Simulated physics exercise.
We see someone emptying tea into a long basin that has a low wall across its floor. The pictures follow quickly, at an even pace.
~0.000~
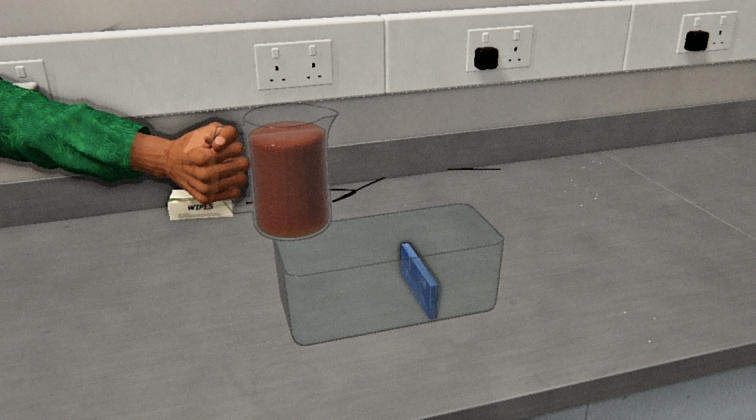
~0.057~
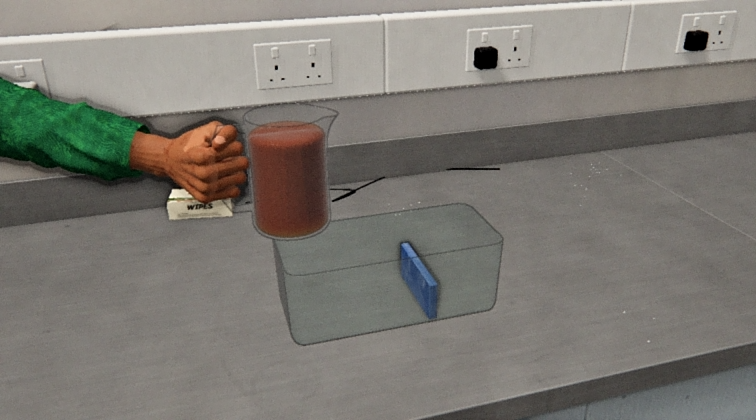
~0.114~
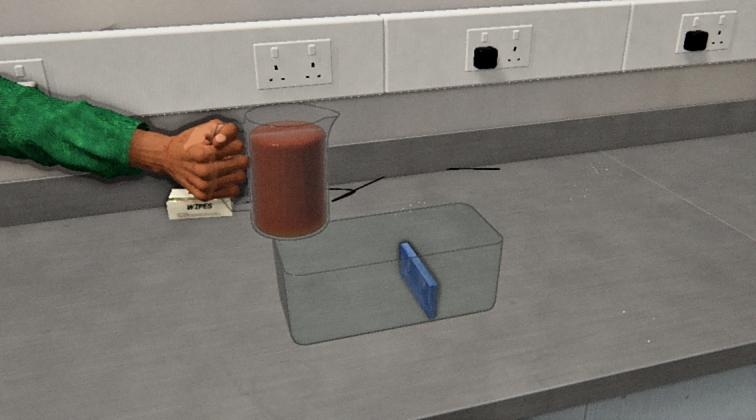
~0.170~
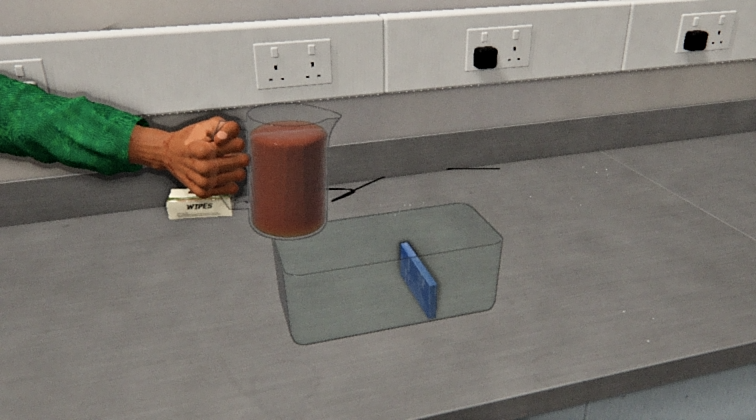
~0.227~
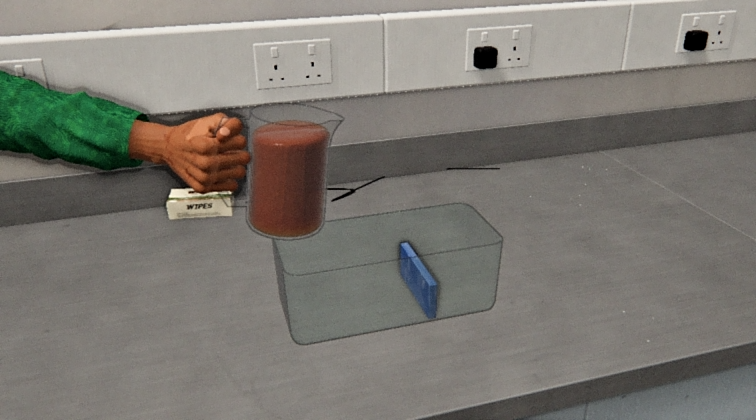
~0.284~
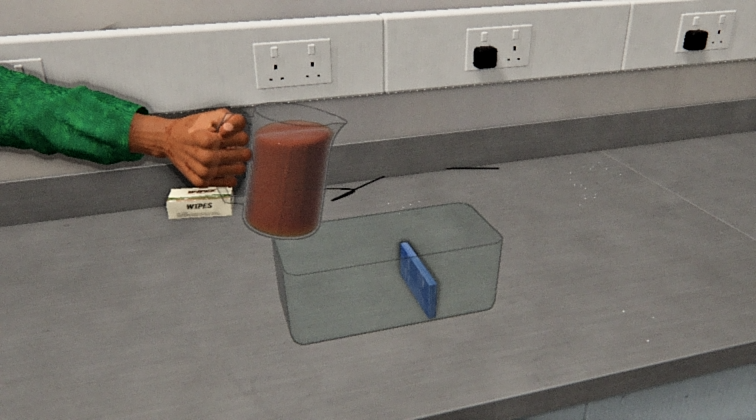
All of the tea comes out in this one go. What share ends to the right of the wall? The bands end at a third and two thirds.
The share right of the wall is under a third.
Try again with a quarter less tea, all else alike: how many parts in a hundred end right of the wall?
Some 0 per cent.
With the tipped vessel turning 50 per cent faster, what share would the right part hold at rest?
Near 5 %.
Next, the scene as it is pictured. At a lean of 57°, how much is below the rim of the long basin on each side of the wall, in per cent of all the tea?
Some 0 per cent left and 0 right.
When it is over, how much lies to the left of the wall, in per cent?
Near 90 %.
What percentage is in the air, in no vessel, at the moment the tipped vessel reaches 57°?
Close to 5 per cent.
By 0.73 s the tilt is 57° and 91 per cent is still to pour, 2 is left of the wall and 0 right of it.
By 1.06 s the tilt is 87° and 57 per cent is still to pour, 26 is left of the wall and 3 right of it.
By 1.40 s the tilt is 93° and 19 per cent is still to pour, 69 is left of the wall and 4 right of it.
By 1.77 s the tilt is 93° and 6 per cent is still to pour, 85 is left of the wall and 5 right of it.
At rest 91 per cent lies left of the wall, 5 right of it and 2 outside.
